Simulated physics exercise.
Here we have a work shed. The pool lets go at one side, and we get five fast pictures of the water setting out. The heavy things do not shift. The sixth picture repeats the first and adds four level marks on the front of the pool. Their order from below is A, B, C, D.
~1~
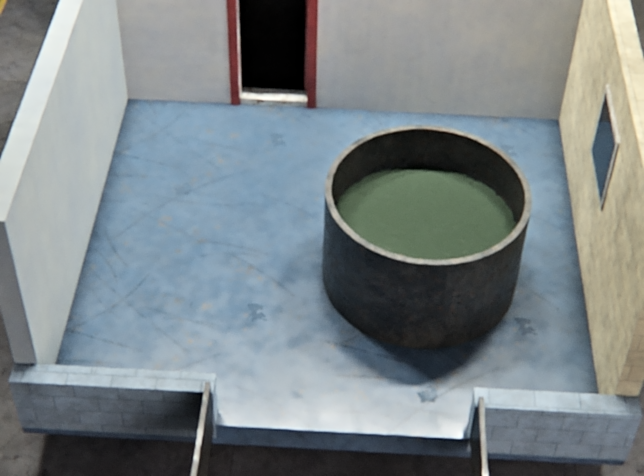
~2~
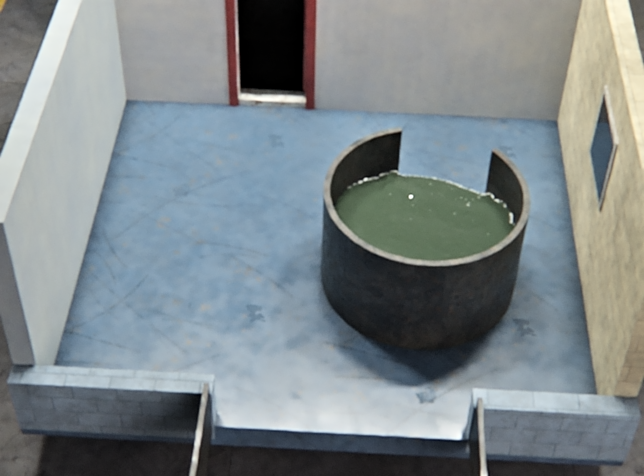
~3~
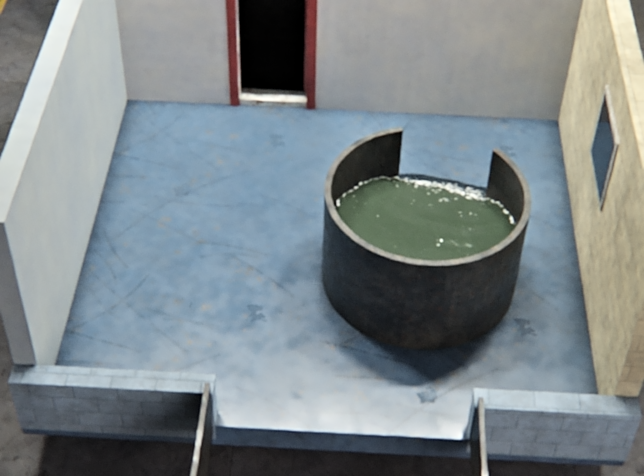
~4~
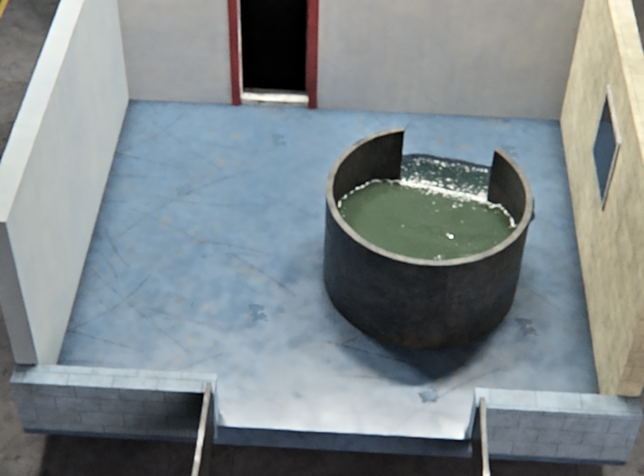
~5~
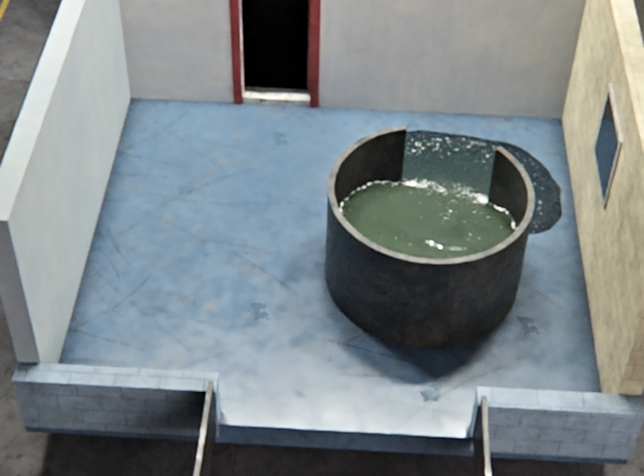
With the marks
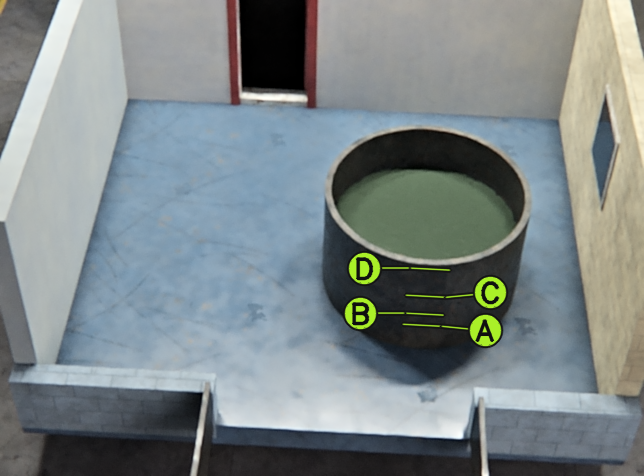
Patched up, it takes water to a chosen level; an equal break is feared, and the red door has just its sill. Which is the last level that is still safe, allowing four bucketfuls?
Use line C.
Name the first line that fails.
It is D.
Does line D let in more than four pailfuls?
Yes, that goes wrong.
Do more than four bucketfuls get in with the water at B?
No, not at all.
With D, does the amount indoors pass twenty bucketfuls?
No, less.
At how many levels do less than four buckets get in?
Three of the four.
On the marked copy, A at (422, 325); B at (423, 314); C at (425, 296); D at (429, 269); from the bottom up A, B, C, D.
For line A, nothing gets over.
For line B, nothing gets over.
For line C, a splash gets over, under a bucket.
For line D, about 9 bucketfuls get in.
